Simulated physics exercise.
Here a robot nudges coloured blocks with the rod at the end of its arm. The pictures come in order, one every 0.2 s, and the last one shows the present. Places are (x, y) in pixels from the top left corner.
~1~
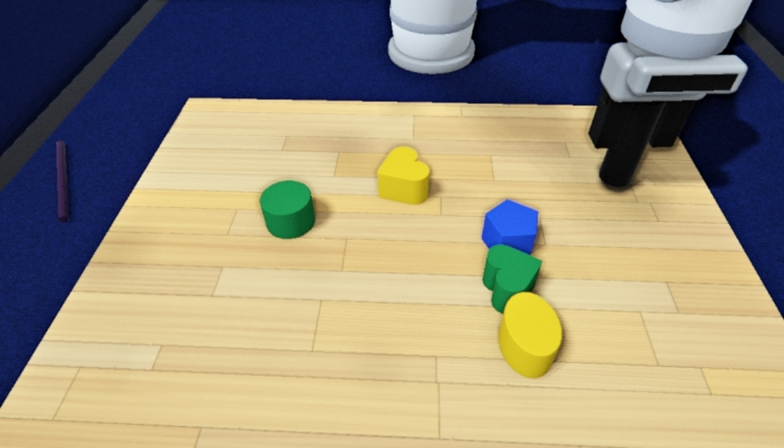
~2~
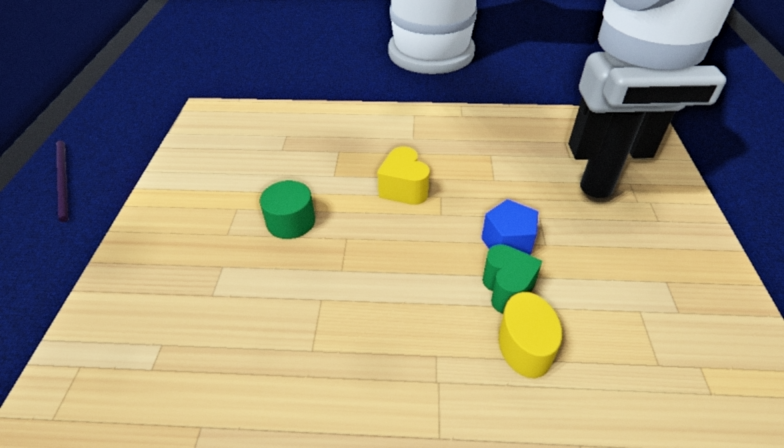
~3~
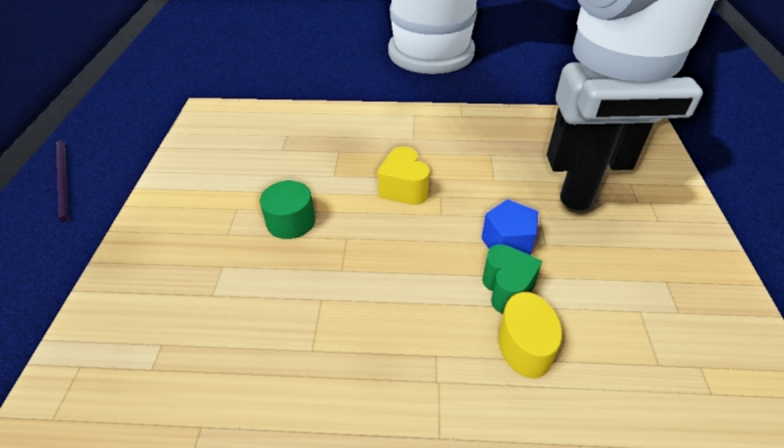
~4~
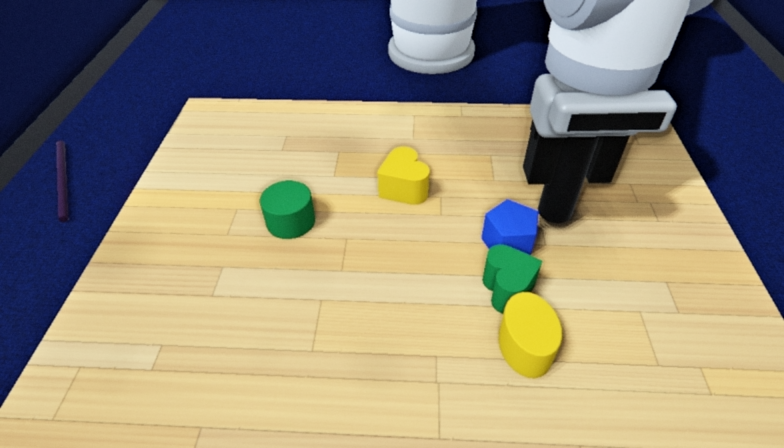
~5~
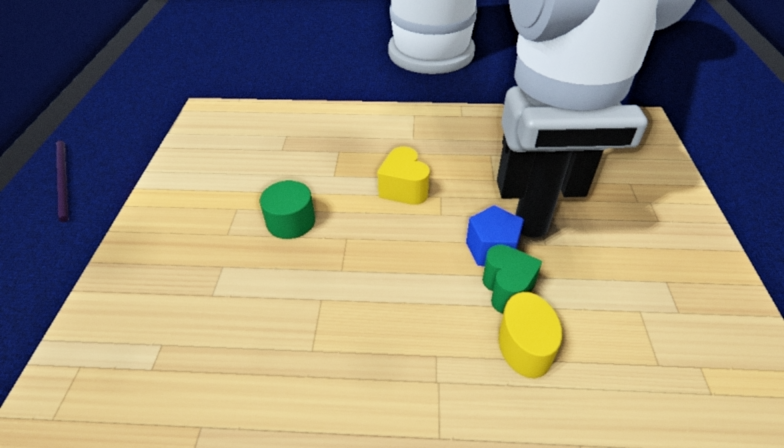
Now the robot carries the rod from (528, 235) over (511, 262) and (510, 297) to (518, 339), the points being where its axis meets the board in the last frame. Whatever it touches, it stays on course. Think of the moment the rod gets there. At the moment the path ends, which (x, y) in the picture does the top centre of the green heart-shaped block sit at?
At the end it should sit near (478, 310).
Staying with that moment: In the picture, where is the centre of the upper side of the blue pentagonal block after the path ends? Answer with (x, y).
Close to (470, 237).
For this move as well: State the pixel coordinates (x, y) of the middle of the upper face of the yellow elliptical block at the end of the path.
I think it will end close to (545, 362).
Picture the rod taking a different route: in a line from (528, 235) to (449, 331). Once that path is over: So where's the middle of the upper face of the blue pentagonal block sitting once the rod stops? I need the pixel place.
Around pixel (455, 239).
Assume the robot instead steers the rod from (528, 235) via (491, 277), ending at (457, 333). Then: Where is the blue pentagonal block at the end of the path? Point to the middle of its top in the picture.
It will end up at (452, 242).
On the path given first. One third of the way, rod at (512, 254); blue pentagonal block at (473, 235), turned 55° clockwise; green heart-shaped block at (502, 270), turned 30° anticlockwise.
Two thirds of the way, rod at (513, 290); blue pentagonal block at (470, 237), turned 65° clockwise; green heart-shaped block at (486, 294), turned 15° clockwise; yellow elliptical block at (534, 332), turned 20° anticlockwise.
At the end, rod at (520, 330); blue pentagonal block at (470, 237), turned 65° clockwise; green heart-shaped block at (477, 310), turned 50° clockwise; yellow elliptical block at (545, 362), turned 50° anticlockwise.
